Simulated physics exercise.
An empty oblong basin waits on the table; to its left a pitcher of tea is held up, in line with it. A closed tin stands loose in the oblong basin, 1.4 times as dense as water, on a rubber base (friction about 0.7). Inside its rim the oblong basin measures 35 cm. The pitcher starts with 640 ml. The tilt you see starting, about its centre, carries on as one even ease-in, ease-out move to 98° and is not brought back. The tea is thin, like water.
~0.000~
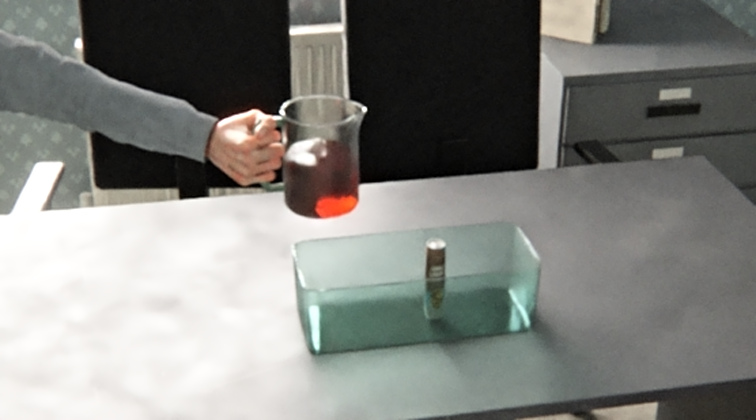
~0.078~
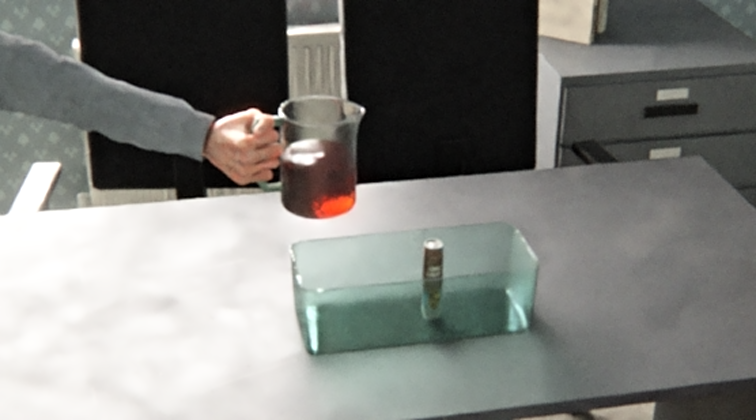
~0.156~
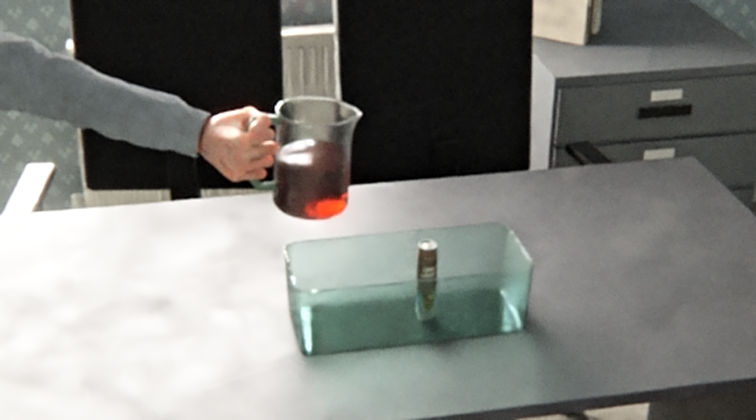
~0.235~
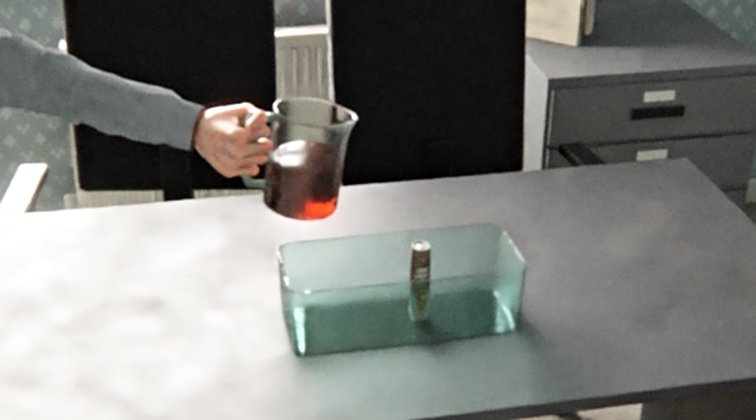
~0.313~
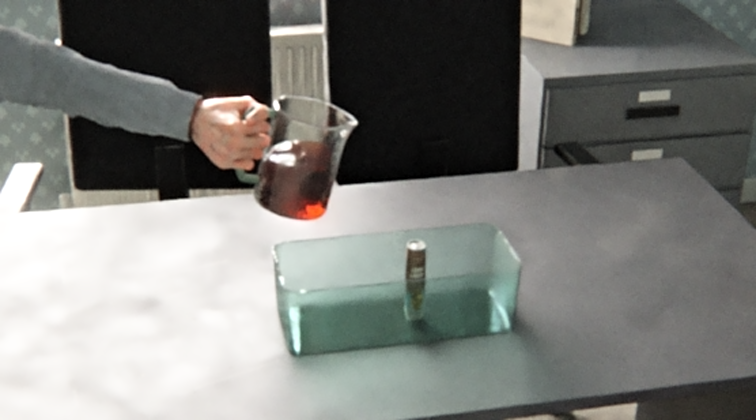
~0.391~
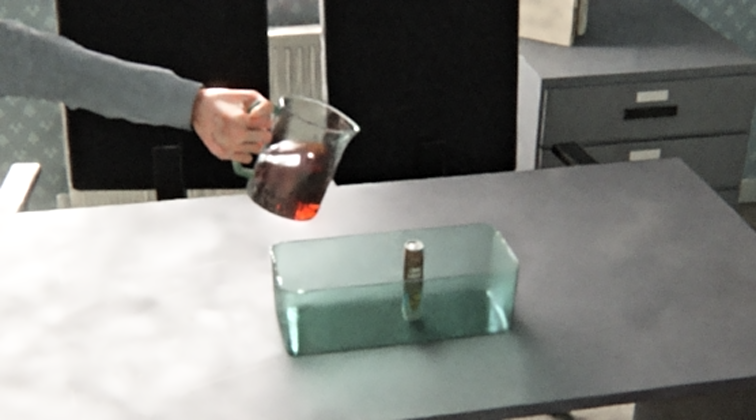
The video shows a hand holding a glass pitcher of dark reddish tea above a greenish oblong basin with a small upright container inside, on a grey table. The hand gradually tilts the pitcher to the right as the view shifts slightly.
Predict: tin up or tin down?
The tin topples.
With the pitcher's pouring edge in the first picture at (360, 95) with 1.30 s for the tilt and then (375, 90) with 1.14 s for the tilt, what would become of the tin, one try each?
First it falls; then it remains upright.
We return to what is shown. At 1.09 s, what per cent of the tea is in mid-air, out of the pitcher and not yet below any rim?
Near 26 in a hundred.
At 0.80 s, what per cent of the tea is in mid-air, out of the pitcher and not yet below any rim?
Some 3 per cent.
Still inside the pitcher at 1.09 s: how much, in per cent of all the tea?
Some 52 per cent.
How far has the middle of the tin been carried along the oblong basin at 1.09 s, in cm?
About 0 cm.
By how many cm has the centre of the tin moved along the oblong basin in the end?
Some 7.5 cm.
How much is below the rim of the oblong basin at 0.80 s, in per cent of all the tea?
About 0 per cent.
Then, 0.80 s in, the tilt is 70° and 97 per cent is still to pour; the tin stands where it began.
Then, 1.09 s in, the tilt is 95° and 51 per cent is still to pour; the tin stands where it began.
Then, 1.40 s in, the tilt is 98° and 15 per cent is still to pour; the tin lies on its side.
Then, 1.74 s in, the tilt is 98° and 3 per cent is still to pour; the tin lies on its side.
Finally, the tin lies on its side.
